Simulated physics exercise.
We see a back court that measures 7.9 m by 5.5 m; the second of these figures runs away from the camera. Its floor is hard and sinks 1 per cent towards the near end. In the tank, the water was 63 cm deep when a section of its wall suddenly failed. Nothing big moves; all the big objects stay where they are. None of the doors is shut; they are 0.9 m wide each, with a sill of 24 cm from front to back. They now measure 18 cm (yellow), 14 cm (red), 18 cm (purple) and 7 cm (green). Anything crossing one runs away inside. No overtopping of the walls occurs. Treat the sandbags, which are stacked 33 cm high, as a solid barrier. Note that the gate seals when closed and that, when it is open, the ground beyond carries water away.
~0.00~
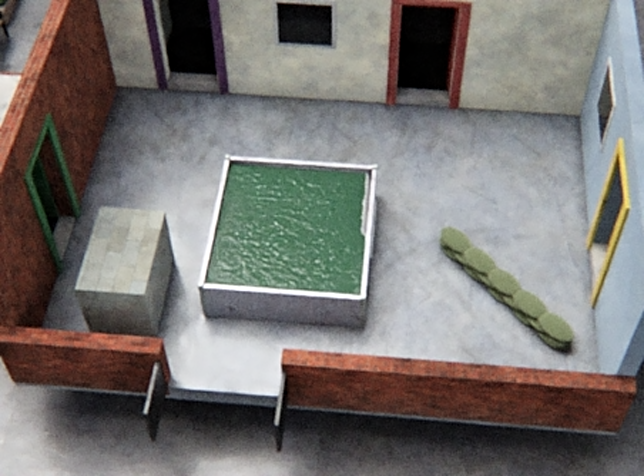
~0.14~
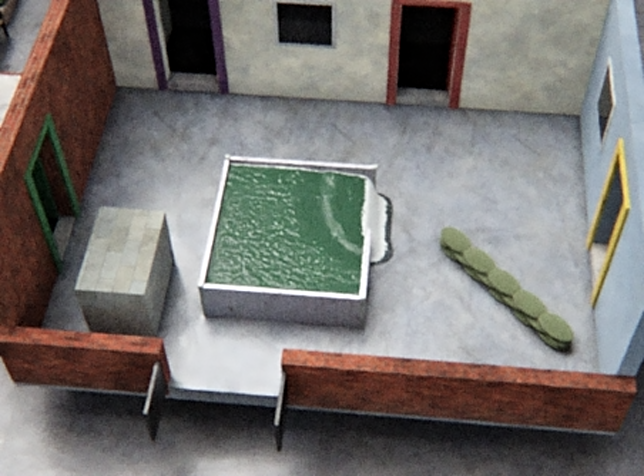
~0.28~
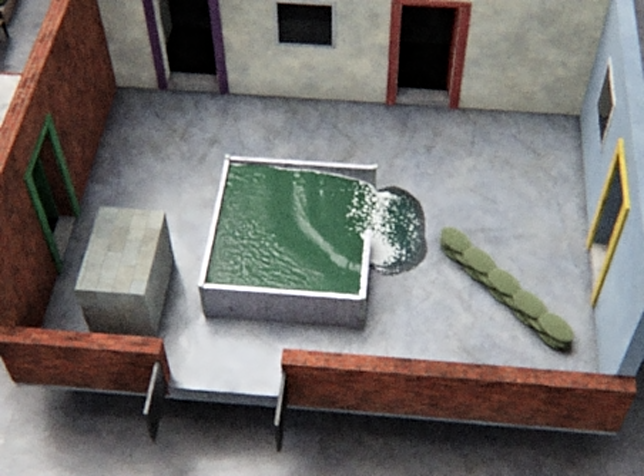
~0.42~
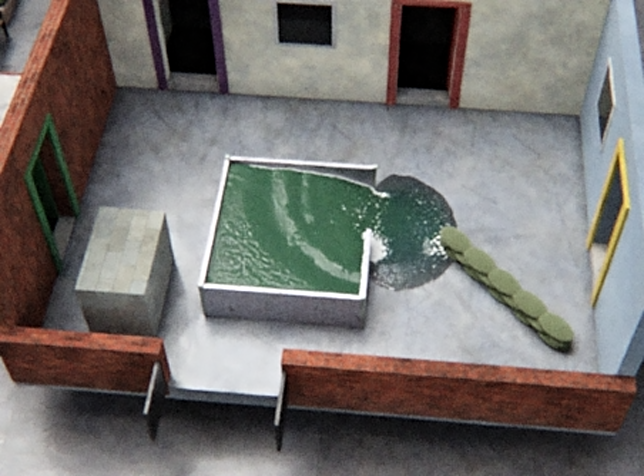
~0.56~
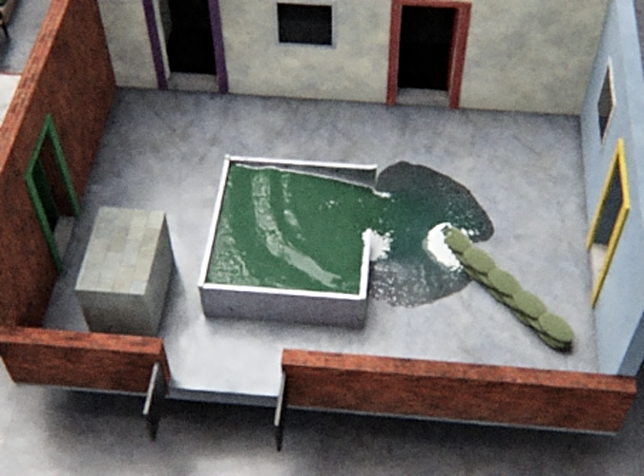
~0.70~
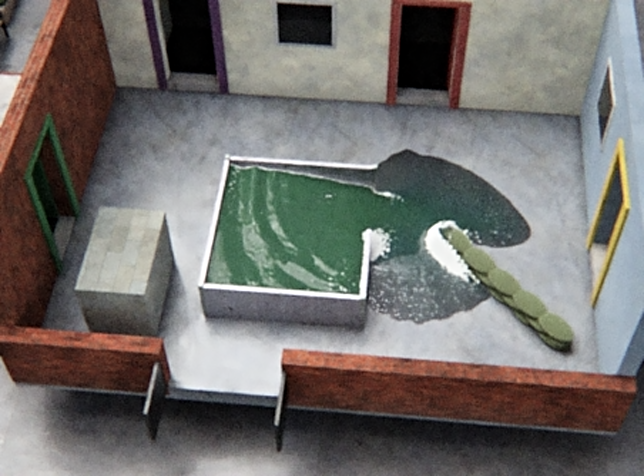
Green water pouring through the right side of a square tank, spreading across a grey courtyard floor and foaming around a row of sandbags.
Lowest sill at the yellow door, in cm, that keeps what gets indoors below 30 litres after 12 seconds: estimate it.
My estimate is 13.5 cm.
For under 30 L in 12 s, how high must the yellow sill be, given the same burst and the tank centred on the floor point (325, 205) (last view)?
About 21 cm.
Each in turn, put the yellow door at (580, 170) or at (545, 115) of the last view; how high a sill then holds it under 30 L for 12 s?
Roughly 21 cm for the first and 27 cm for the second.
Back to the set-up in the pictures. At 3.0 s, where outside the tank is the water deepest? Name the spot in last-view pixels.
(563, 166).
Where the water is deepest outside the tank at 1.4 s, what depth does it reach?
39 cm.
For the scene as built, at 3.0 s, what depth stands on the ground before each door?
Lab note, cm: Yellow 12; red 4; purple 0; green 0.
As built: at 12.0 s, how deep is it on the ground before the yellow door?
It comes to about 12.0 centimetres deep.
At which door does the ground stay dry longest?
Last: Green.
After 1.4 s water covers 25 % of the floor, deepest (39 cm) near (437, 236); 4 cm at the yellow door, 0 litres in over its 18 cm sill.
After 3.0 s water covers 40 % of the floor, deepest (36 cm) near (563, 166); 12 cm at the yellow door, 0 litres in over its 18 cm sill.
After 12.0 s water covers 95 % of the floor, deepest (18 cm) near (32, 360); 12 cm at the yellow door, 5 litres in over its 18 cm sill.
At the yellow door as built, the water arrived by 1.4 s and peaked near 19 cm at 5.4 s.
Run again over the same 12 s with other heights there, 43 litres in over 12.5 cm, 20 litres over 14.5 cm. The limit of 30 litres is kept from about 13.5 cm up.
